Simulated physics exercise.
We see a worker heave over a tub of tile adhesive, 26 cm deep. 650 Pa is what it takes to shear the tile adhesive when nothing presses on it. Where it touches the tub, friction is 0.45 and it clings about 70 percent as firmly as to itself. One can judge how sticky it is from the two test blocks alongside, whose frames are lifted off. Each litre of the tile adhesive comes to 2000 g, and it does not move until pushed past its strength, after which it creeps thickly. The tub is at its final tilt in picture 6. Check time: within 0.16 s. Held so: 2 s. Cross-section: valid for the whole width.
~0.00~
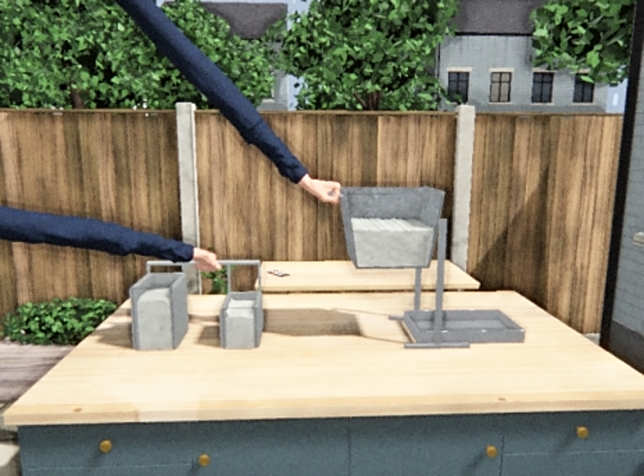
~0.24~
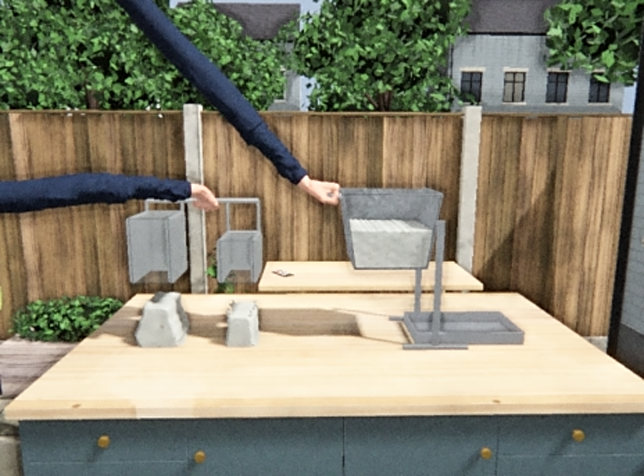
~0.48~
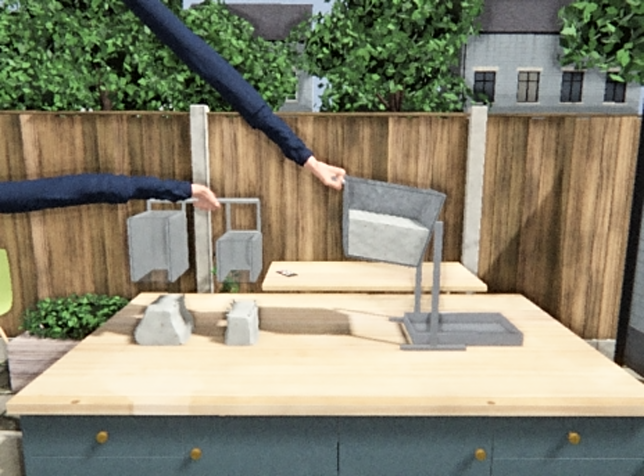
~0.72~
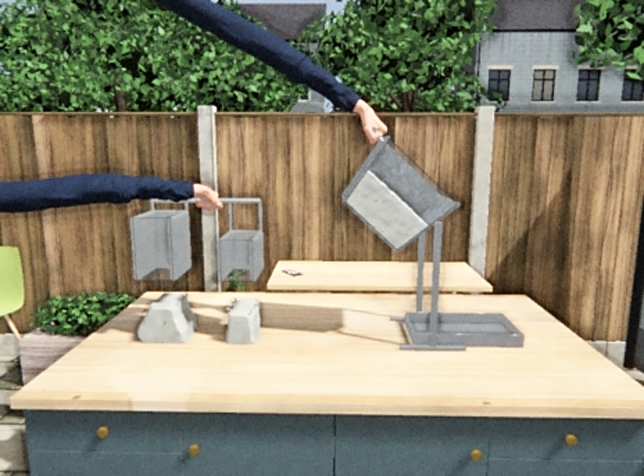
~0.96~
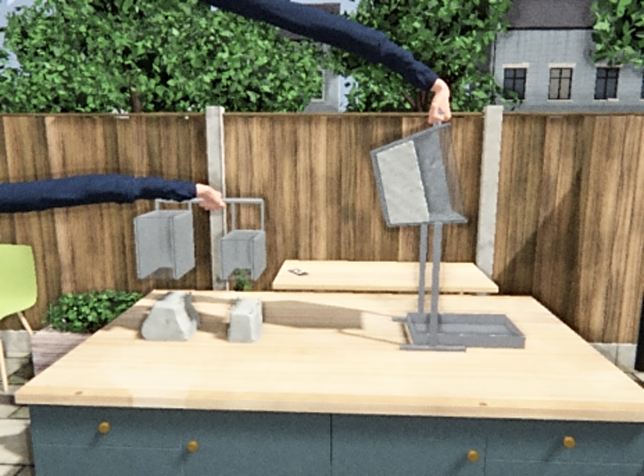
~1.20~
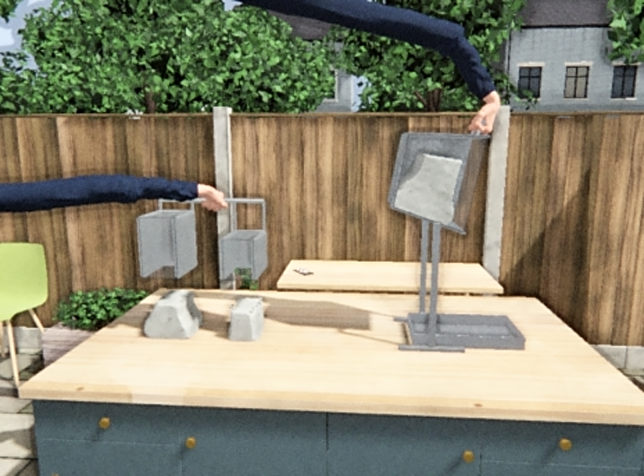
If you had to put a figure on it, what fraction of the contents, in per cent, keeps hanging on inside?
The fraction that keeps hanging on inside is around 38 per cent.
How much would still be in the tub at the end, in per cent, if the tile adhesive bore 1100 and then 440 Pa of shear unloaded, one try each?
40 %, then 30 %.
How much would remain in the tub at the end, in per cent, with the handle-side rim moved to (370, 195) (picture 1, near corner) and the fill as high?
Around 45 percent would still be in the tub at the end.
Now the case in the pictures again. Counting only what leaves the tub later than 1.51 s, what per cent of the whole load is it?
Load share from then on: Near 7 %.
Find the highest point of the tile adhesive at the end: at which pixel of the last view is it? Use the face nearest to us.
(424, 198).
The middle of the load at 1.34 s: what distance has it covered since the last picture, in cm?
Something like 9 cm, give or take.
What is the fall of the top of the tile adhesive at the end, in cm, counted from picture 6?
15 cm or so.
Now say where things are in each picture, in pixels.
In the first frame, handle-side rim at (348, 193), tilt 0 degrees; crest of the tile adhesive at (359, 229); block heights 20 cm, 13 cm (left to right).
In the second frame, handle-side rim at (346, 194), tilt 0 degrees; crest of the tile adhesive at (357, 230); block heights 16 cm, 12 cm (left to right).
In the third frame, handle-side rim at (350, 180), tilt 9 degrees; crest of the tile adhesive at (354, 218); block heights 15 cm, 12 cm (left to right).
In the fourth frame, handle-side rim at (390, 138), tilt 43 degrees; crest of the tile adhesive at (371, 173); block heights 15 cm, 12 cm (left to right).
In the fifth frame, handle-side rim at (450, 125), tilt 77 degrees; crest of the tile adhesive at (409, 143); block heights 15 cm, 12 cm (left to right).
In the sixth frame, handle-side rim at (488, 138), tilt 101 degrees; crest of the tile adhesive at (429, 155); block heights 15 cm, 12 cm (left to right).
After 1.34 s, the tub is at 101 degrees and holds 79 %.
After 1.51 s, the tub is at 101 degrees and holds 45 %.
After 1.68 s, the tub is at 101 degrees and holds 39 %.
After 1.85 s, the tub is at 101 degrees and holds 38 %.
After 3.20 s, the tub is at 101 degrees and holds 38 %.
